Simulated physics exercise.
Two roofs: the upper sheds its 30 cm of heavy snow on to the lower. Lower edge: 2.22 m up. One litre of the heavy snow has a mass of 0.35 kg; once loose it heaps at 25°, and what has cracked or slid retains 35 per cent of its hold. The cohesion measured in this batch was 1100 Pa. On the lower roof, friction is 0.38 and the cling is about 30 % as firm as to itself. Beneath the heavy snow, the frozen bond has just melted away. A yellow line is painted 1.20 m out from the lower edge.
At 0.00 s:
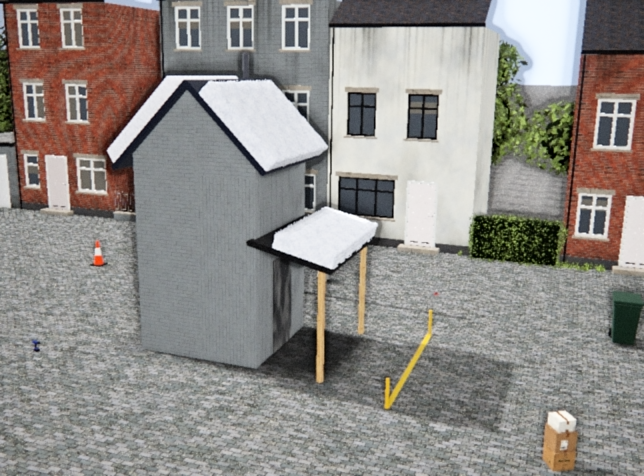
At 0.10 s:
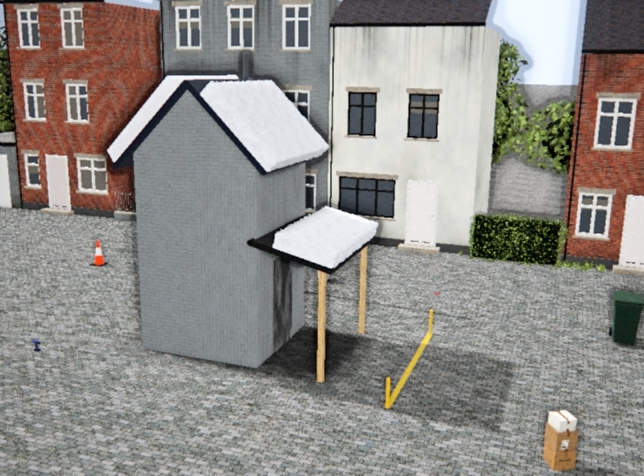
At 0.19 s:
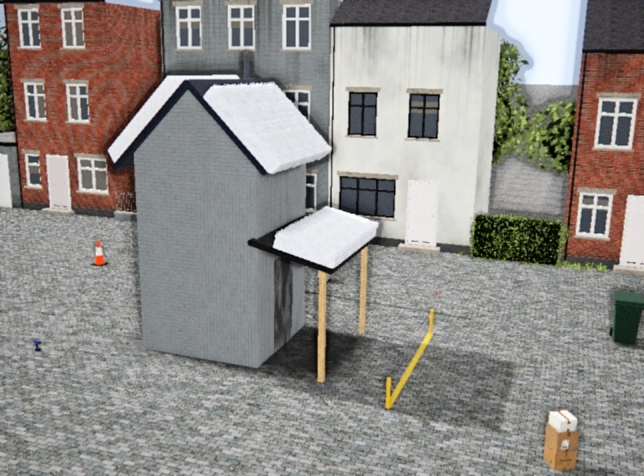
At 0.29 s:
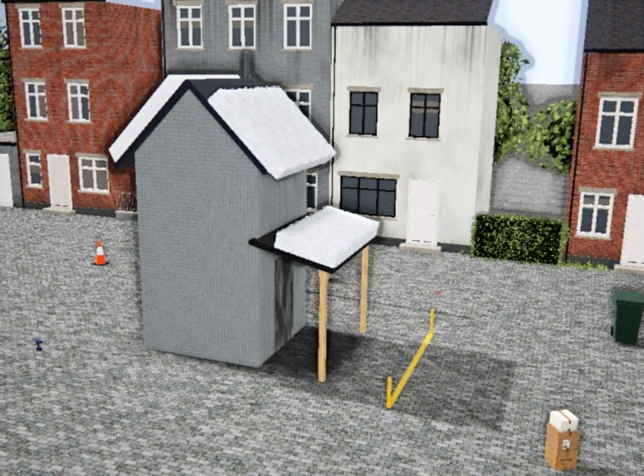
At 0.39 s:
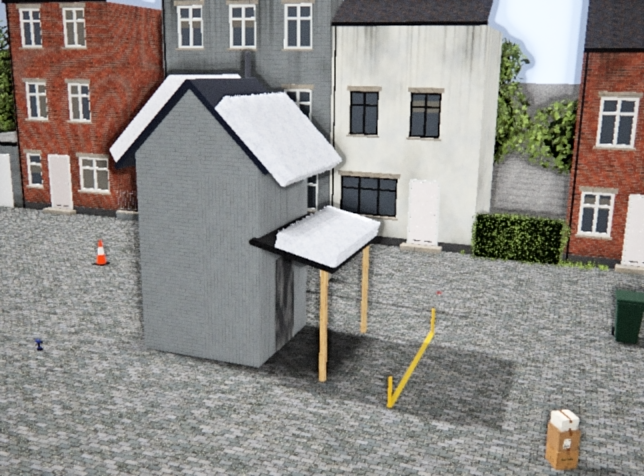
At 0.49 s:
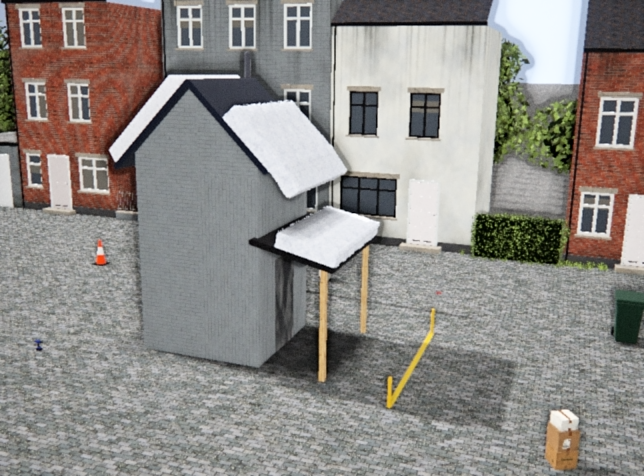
The video shows a grey building with snow on its steep upper roof and on a lower canopy held by wooden posts; the upper snow slab slides down to the right, baring dark roof behind it and overhanging the edge.
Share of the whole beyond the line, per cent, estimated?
Near 50 %.
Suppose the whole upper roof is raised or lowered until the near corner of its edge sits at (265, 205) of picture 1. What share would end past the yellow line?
25 %, roughly.
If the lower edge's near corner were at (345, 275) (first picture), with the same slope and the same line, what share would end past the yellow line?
It would come to roughly 45 percent.
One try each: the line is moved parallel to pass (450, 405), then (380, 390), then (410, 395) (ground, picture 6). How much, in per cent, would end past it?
22 %, then 60 %, then 40 %.
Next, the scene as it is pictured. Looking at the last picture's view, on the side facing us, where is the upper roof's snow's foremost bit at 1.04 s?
Near (359, 258), I'd say.
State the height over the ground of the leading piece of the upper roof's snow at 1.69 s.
Close to 0.0 metres, I reckon.
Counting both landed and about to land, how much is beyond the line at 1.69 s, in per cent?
About 40 %.
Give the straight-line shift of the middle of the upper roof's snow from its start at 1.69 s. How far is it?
I'd say close to 5.0 m.
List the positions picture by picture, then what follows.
The first frame shows foremost bit of the heavy snow at (267, 150).
The second frame shows foremost bit of the heavy snow at (269, 151), its middle shifted 2.3 cm, 2 % of it past the upper edge, in one piece.
The third frame shows foremost bit of the heavy snow at (272, 172), its middle shifted 9.4 cm, 6 % of it past the upper edge, in one piece.
The fourth frame shows foremost bit of the heavy snow at (277, 164), its middle shifted 22 cm, 13 % of it past the upper edge, in one piece.
The fifth frame shows foremost bit of the heavy snow at (284, 172), its middle shifted 39 cm, 22 % of it past the upper edge, in one piece.
The sixth frame shows foremost bit of the heavy snow at (291, 178), its middle shifted 62 cm, 35 % of it past the upper edge, cracking.
After 1.04 s, none is below the lower edge and 0 % is past the line.
After 1.69 s, 71 % is below the lower edge and 41 % is past the line.
After 2.35 s, 71 % is below the lower edge and 50 % is past the line.
After 3.00 s, 71 % is below the lower edge and 50 % is past the line.
After 3.10 s, 71 % is below the lower edge and 50 % is past the line.
